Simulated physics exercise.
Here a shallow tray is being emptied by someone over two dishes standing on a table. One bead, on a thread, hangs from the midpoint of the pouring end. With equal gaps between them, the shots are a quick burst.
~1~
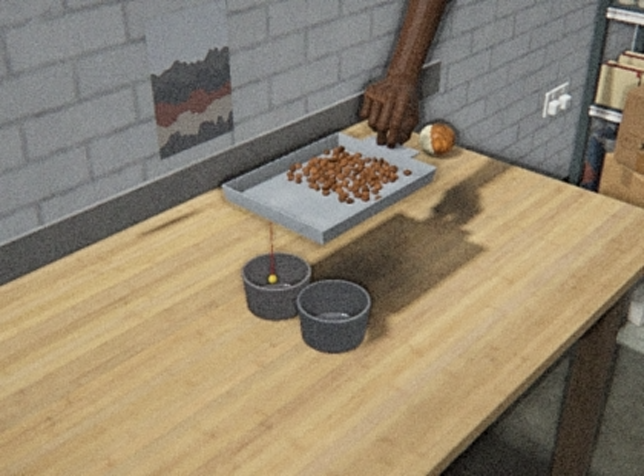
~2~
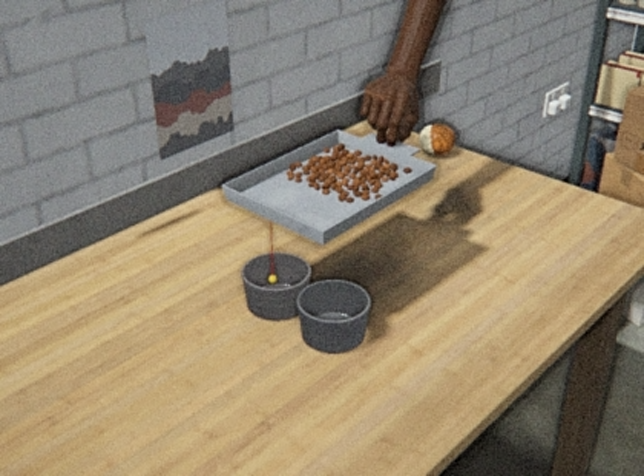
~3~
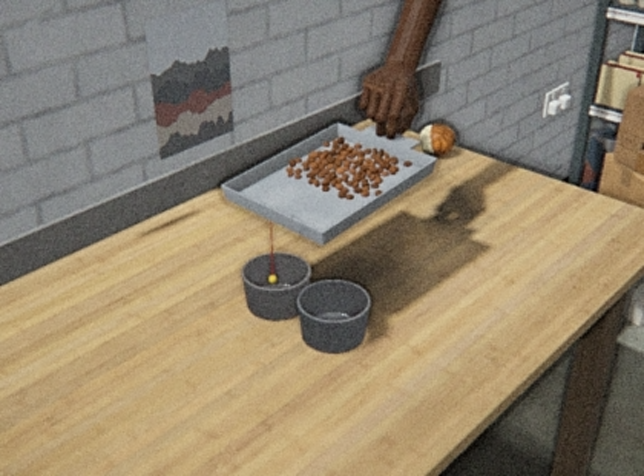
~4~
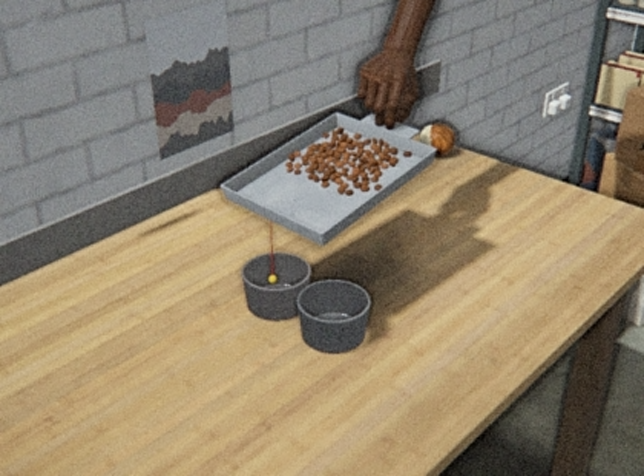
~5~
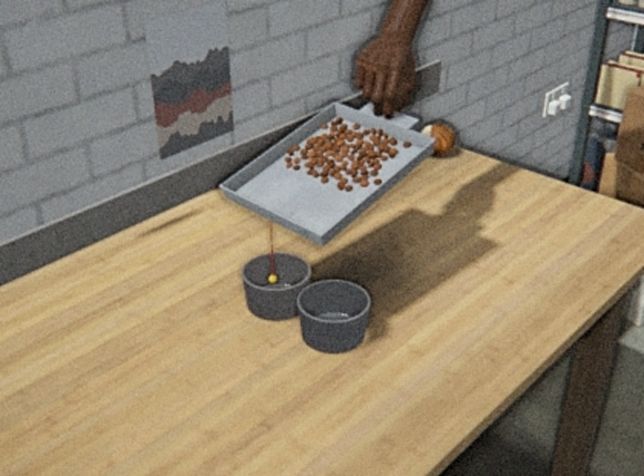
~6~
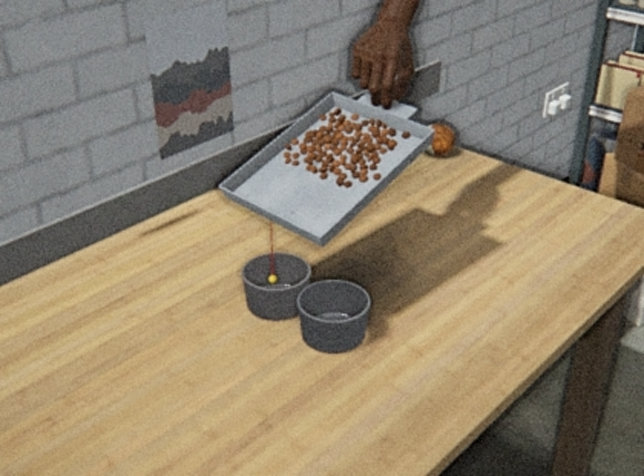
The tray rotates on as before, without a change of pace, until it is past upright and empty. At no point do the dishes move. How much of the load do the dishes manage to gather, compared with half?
The dishes are going to end up holding a minor part.
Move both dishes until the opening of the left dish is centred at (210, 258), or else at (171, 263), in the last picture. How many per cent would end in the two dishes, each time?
The first gives 10 %, the second 30 %.
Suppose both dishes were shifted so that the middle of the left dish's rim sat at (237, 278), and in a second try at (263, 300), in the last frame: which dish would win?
Try 1: The dish to the right; try 2: The dish to the left.
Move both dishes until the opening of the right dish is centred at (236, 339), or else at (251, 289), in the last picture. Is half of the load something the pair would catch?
For the earlier try a smaller portion is kept, for the later one a smaller portion.
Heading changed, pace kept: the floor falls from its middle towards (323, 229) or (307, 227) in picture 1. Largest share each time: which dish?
The right-side dish, then the right-side dish.
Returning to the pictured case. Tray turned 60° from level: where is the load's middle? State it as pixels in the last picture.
In the last view, the load is centred close to (280, 213).
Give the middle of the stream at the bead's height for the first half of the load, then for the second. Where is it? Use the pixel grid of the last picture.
At (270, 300) for the first part, then at (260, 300) for the others.
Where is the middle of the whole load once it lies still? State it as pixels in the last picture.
Close to (255, 353) in the last picture.
Just after the last frame, tray tipped steeply; almost all on the tray; about a tenth in the air.
A moment on, tray tipped right over; roughly two thirds on the tray; roughly a quarter outside both; about a tenth in the air.
Further on, tray tipped past a quarter turn; every one outside both.
When it is over, tray tipped past a quarter turn; not one in the right dish; not one in the left dish; every one outside both.
